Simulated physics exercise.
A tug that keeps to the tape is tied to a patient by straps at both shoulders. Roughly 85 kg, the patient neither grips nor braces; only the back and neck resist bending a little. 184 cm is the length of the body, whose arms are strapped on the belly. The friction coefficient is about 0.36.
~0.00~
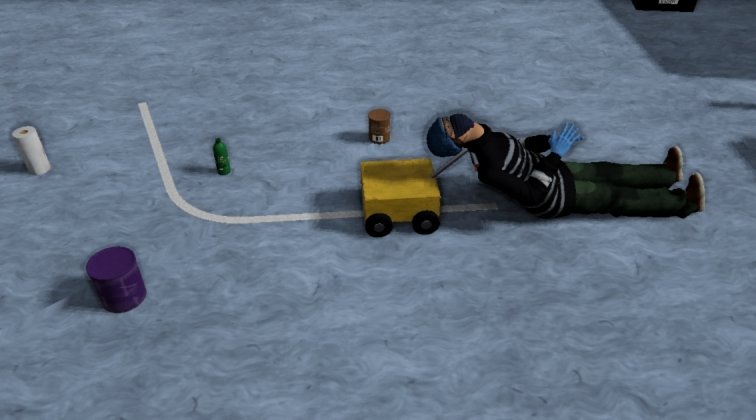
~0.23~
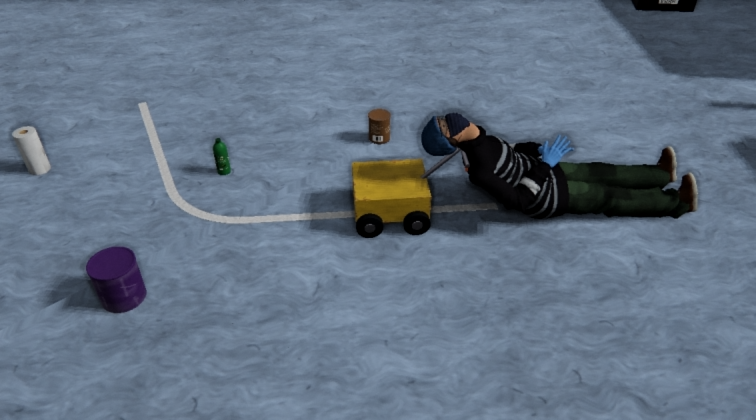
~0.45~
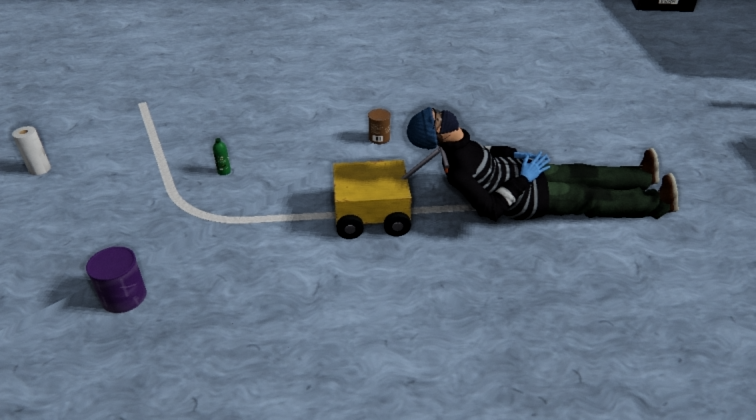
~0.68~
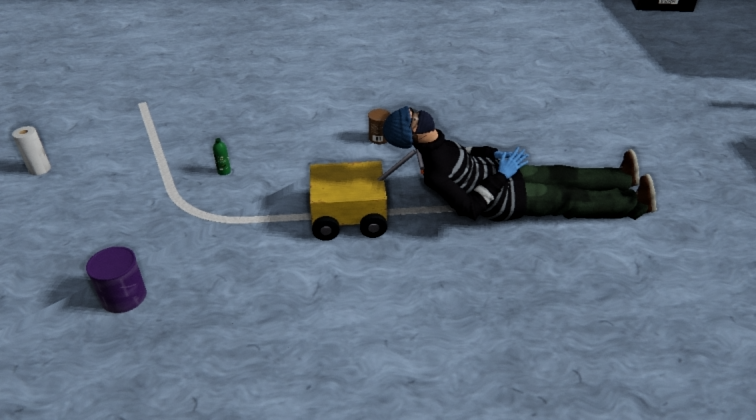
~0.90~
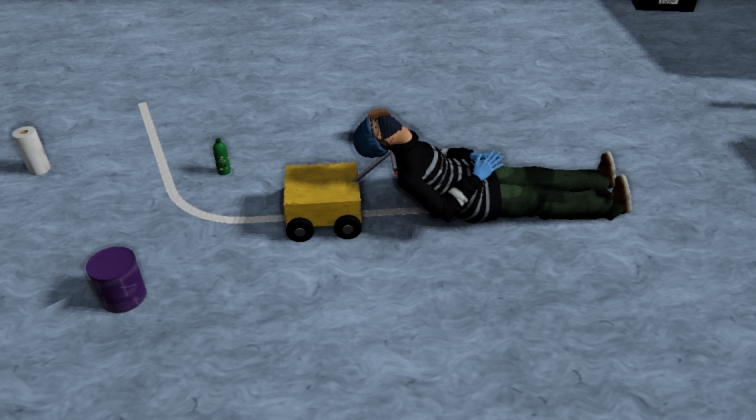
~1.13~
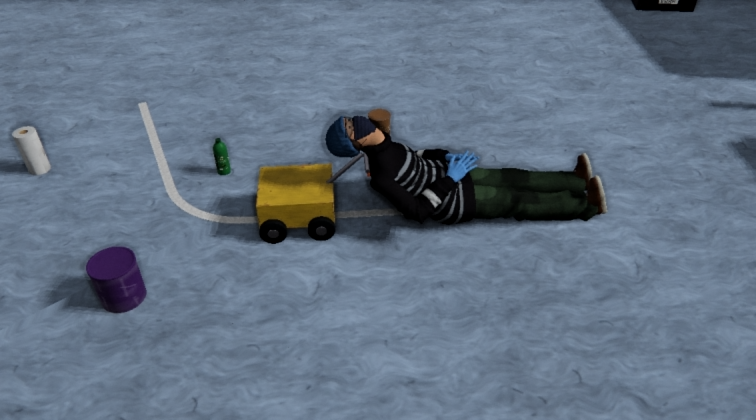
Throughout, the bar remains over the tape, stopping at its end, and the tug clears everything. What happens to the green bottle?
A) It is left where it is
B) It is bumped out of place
(B) It is bumped out of place.
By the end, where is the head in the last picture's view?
The head finishes near (123, 28).
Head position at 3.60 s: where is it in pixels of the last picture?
I'd put it somewhere around (145, 83).
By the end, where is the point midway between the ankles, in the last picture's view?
About pixel (214, 180).
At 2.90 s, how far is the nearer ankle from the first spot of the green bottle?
They are some 120 centimetres apart.
After 2.20 s the green bottle is where it stood, near (221, 156) in the last picture's view; the nearer ankle is 161 cm from that spot.
After 2.90 s the green bottle is where it stood, near (221, 156) in the last picture's view; the purple bucket where it stood; the nearer ankle is 119 cm from that spot.
After 3.60 s the green bottle is 3 cm from where it stood, near (223, 152) in the last picture's view; the purple bucket where it stood; the nearer ankle is 86 cm from that spot.
After 4.30 s the green bottle is 8 cm from where it stood, near (221, 148) in the last picture's view; the purple bucket where it stood; the nearer ankle is 51 cm from that spot.
By 5.1 s, green bottle gets knocked; purple bucket stays put; brown can stays put; white post stays put.
